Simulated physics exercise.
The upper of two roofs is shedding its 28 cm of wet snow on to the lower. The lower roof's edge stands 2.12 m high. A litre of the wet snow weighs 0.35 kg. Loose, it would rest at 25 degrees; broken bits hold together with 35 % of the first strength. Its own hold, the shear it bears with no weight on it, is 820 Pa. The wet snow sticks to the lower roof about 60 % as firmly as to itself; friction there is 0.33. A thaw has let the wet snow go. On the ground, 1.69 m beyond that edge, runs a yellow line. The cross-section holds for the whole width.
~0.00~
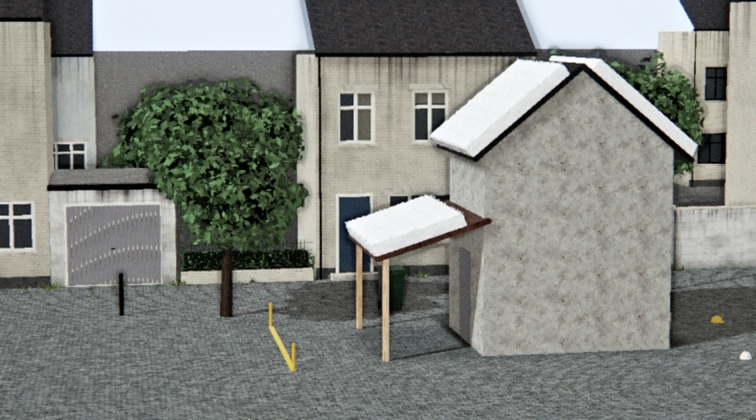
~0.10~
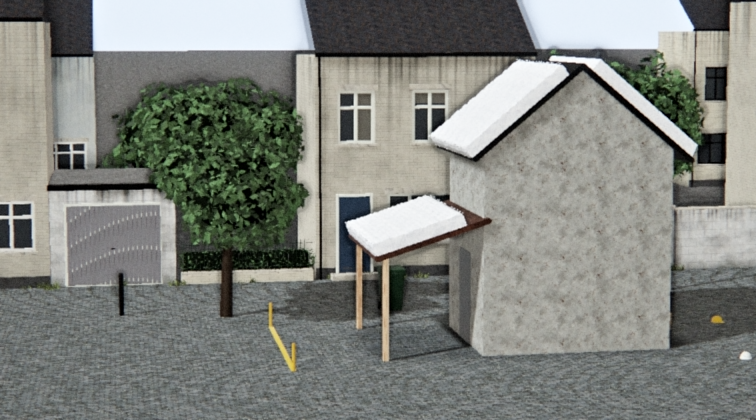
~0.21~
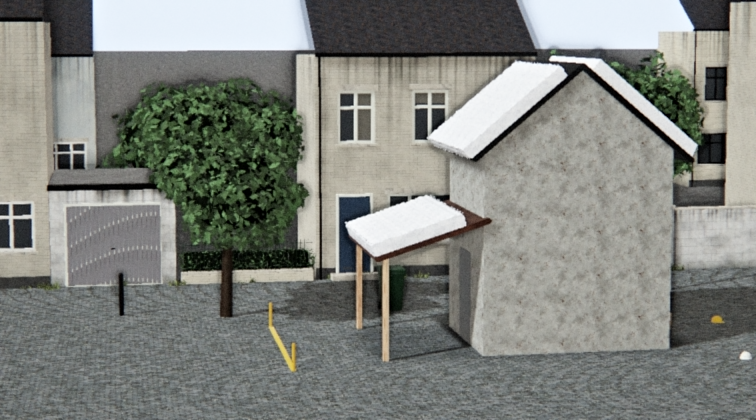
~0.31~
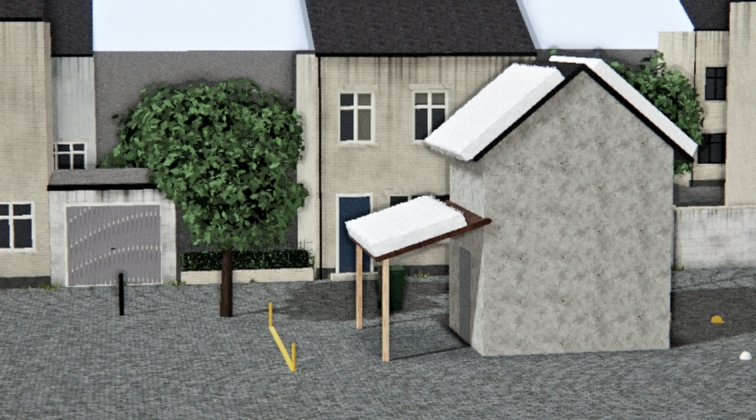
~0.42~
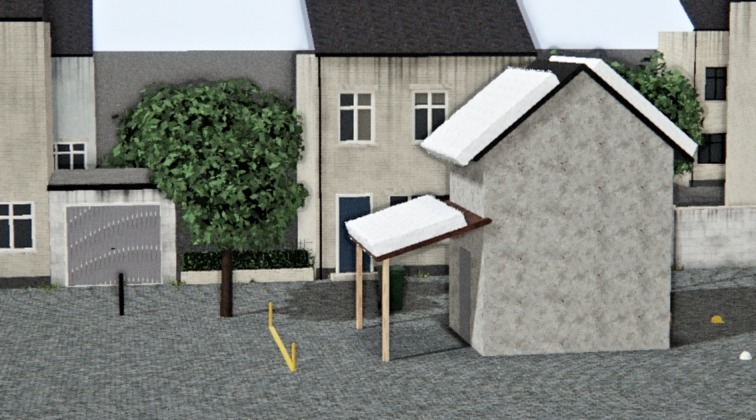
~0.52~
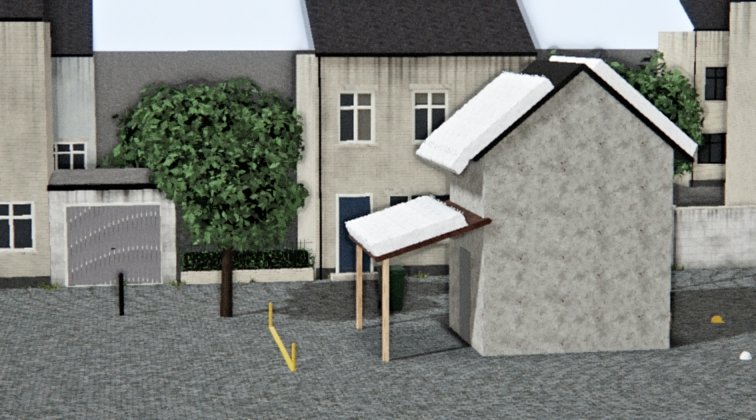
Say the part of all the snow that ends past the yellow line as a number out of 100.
It comes to some 28 %.
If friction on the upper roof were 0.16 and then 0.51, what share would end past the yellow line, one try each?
In turn about 35 %, 12 %.
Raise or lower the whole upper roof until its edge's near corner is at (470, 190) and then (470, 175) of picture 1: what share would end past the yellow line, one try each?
In that order: 0 %, 12 %.
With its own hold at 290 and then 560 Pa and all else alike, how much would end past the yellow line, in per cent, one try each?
In that order: 45 %, 35 %.
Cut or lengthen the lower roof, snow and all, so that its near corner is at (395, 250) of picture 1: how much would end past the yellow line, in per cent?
Then about 25 %.
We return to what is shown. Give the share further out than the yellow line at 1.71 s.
About 0 %.
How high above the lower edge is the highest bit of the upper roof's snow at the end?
Some 0.9 m.
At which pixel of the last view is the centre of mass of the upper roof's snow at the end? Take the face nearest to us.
Near (316, 337).
After 1.07 s, none is below the lower edge and 0 % is past the line.
After 1.71 s, 2 % is below the lower edge and 0 % is past the line.
After 2.36 s, 58 % is below the lower edge and 19 % is past the line.
After 3.00 s, 69 % is below the lower edge and 28 % is past the line.
After 4.00 s, 70 % is below the lower edge and 28 % is past the line.
